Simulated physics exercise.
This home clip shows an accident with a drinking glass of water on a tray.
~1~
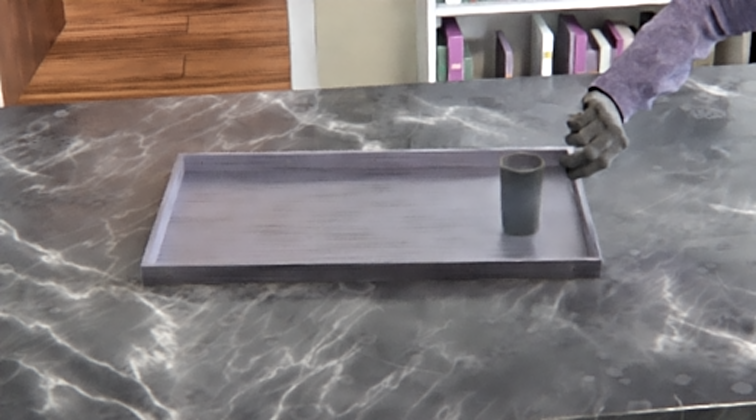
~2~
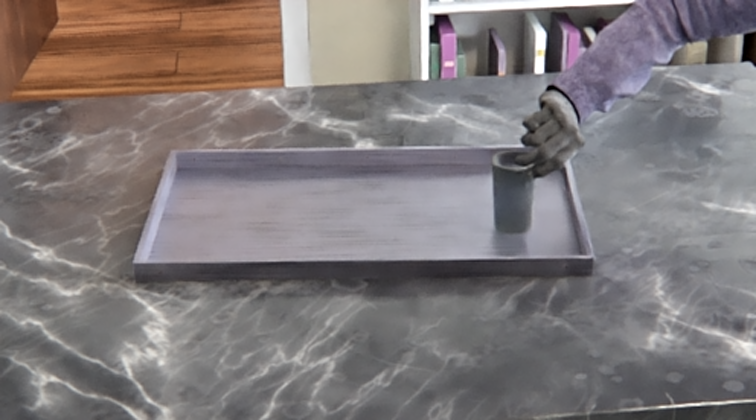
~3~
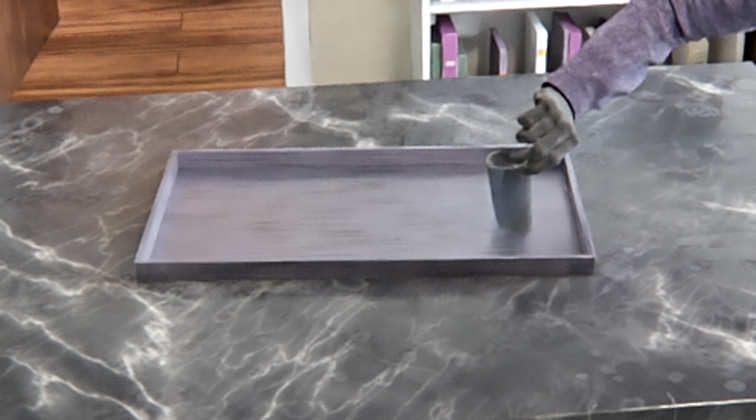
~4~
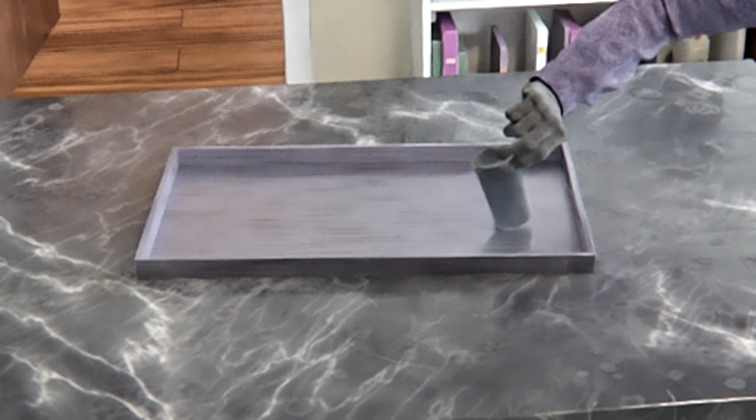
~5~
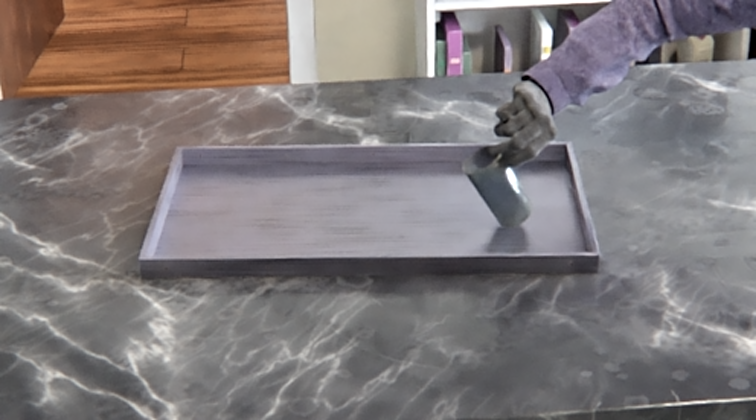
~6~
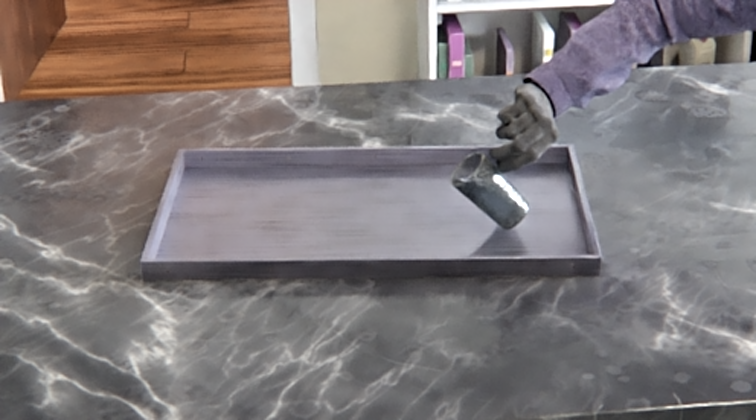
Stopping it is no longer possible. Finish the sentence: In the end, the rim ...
In the end, the rim holds the spill in.
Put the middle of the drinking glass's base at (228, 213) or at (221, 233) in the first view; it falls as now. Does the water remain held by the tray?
In the first try it escapes from the tray; in the second it wets the top as well.
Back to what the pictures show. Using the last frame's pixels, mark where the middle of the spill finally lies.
Its centre ends up near (267, 233) in the last picture.
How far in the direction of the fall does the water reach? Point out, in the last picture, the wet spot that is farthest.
It ends up somewhere close to (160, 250) in the last view.
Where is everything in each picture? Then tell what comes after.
In the first frame, it stands upright; drinking glass (521, 193) about two thirds full; tray (384, 259).
In the second frame, the hand pushes it; drinking glass about two thirds full, surface at (514, 179).
In the third frame, the hand pushes it; drinking glass (511, 189) about two thirds full.
In the fourth frame, the hand pushes it; drinking glass about two thirds full, surface at (499, 174); tray (378, 253).
In the fifth frame, the hand pushes it; drinking glass (499, 186) tipped 30°.
In the sixth frame, it is falling; drinking glass (490, 190) tipped 40°.
Soon after, the drinking glass lies in the tray; the puddle covers about as much as a plate; all of it is inside the rim.
Later, the puddle covers about as much as a tray; all of it is inside the rim.
In the end, the puddle covers about as much as a tray; all of it is inside the rim.
